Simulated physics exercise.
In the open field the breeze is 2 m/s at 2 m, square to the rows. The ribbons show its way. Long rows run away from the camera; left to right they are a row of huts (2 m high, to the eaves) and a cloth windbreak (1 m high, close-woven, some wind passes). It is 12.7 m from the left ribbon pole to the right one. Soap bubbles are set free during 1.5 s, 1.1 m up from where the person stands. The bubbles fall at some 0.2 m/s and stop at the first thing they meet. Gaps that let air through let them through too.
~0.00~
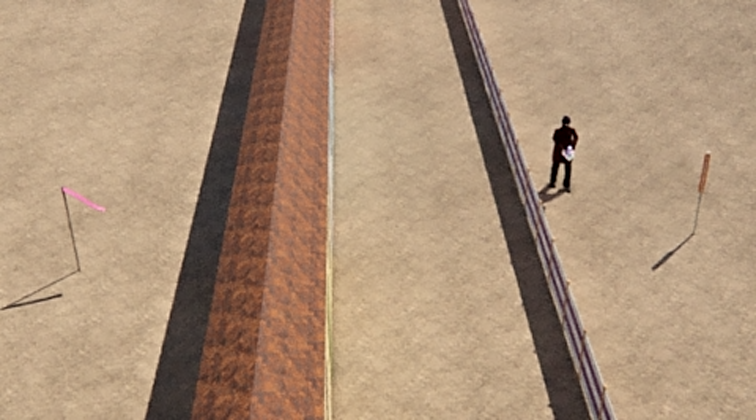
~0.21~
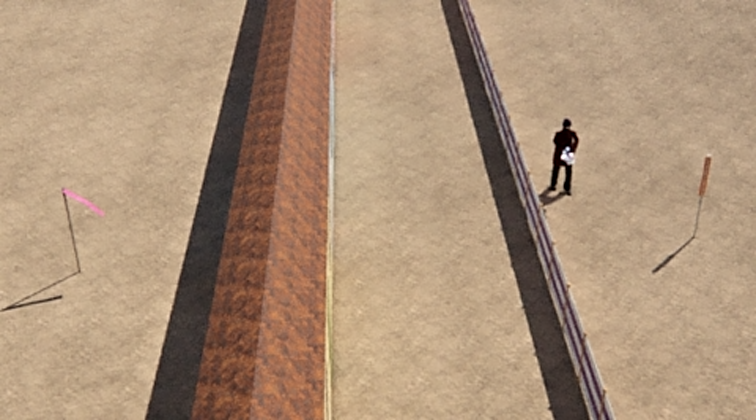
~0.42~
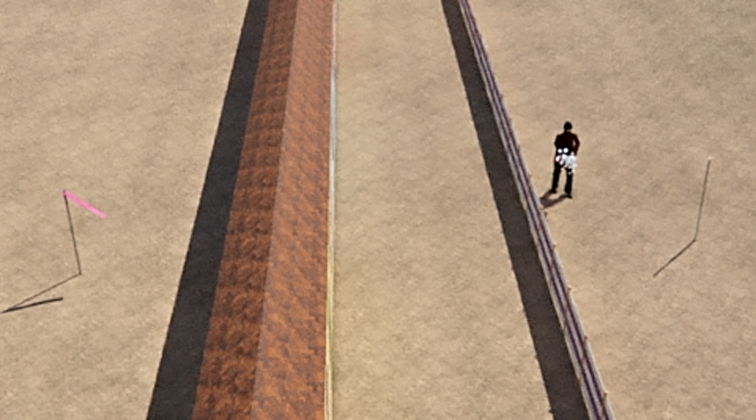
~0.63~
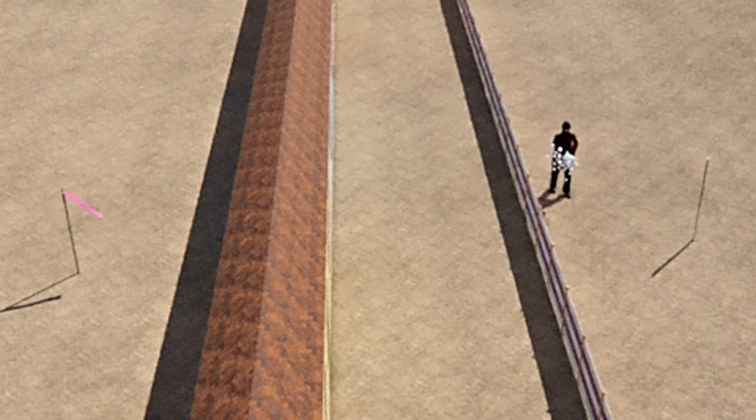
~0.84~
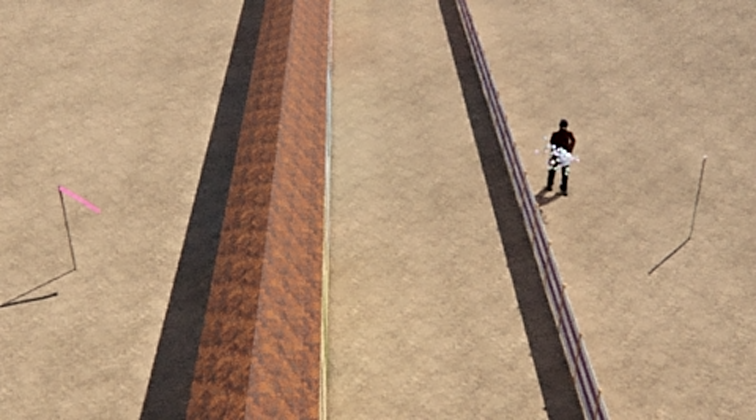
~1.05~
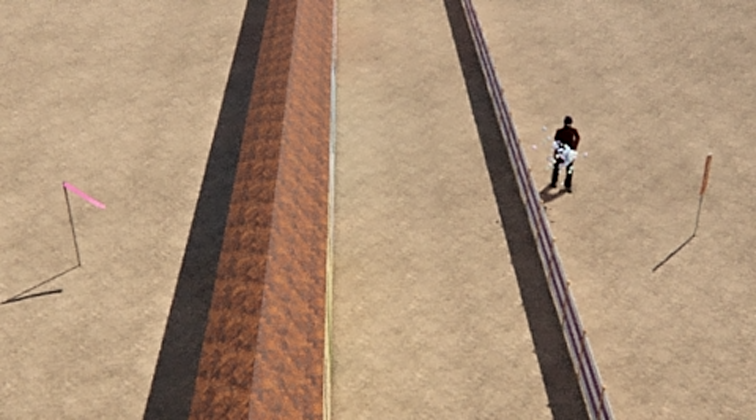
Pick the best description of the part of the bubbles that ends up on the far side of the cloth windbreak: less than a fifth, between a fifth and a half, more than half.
Beyond the cloth windbreak at the end: More than half.
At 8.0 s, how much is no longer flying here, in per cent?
Some 35 per cent.
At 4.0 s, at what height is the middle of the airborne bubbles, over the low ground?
Roughly 1.0 m up.
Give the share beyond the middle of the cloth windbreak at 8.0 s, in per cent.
Near 65 %.
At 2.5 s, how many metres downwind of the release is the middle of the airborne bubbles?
About 0.5 m.
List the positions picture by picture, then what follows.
The first picture shows the left ribbon ends at (105, 210), leaning 55 degrees to the right and the bubbles in the air span x = 565 to 575 around y = 155.
The second picture shows the right ribbon ends at (701, 196), hanging almost straight and the bubbles in the air span x = 565 to 575 around y = 160.
The third picture shows the left ribbon ends at (104, 217), leaning 50 degrees to the right, the bubbles in the air span x = 555 to 575 around y = 160 and the top of the cloth windbreak crosses (527, 166).
The fourth picture shows the bubbles in the air span x = 550 to 575 around y = 160.
The fifth picture shows the left ribbon ends at (100, 212), leaning 50 degrees to the right and the bubbles in the air span x = 545 to 570 around y = 160.
The sixth picture shows the right ribbon ends at (702, 194), hanging almost straight, the bubbles in the air span x = 545 to 575 around y = 155 and the top of the cloth windbreak crosses (527, 161).
After 2.5 s, 11 % is beyond the cloth windbreak; 0 % has touched down or left; the middle of what still flies is 1.1 m above the low ground, near (547, 158).
After 4.0 s, 41 % is beyond the cloth windbreak; 7 % has touched down or left; the middle of what still flies is 1.1 m above the low ground, near (531, 157).
After 8.0 s, 67 % is beyond the cloth windbreak; 33 % has touched down or left; the middle of what still flies is 1.2 m above the low ground, near (503, 154).
After 20.0 s, 71 % is beyond the cloth windbreak; 79 % has touched down or left; the middle of what still flies is 1.2 m above the low ground, near (472, 147).
After 45.0 s, 71 % is beyond the cloth windbreak; 98 % has touched down or left.
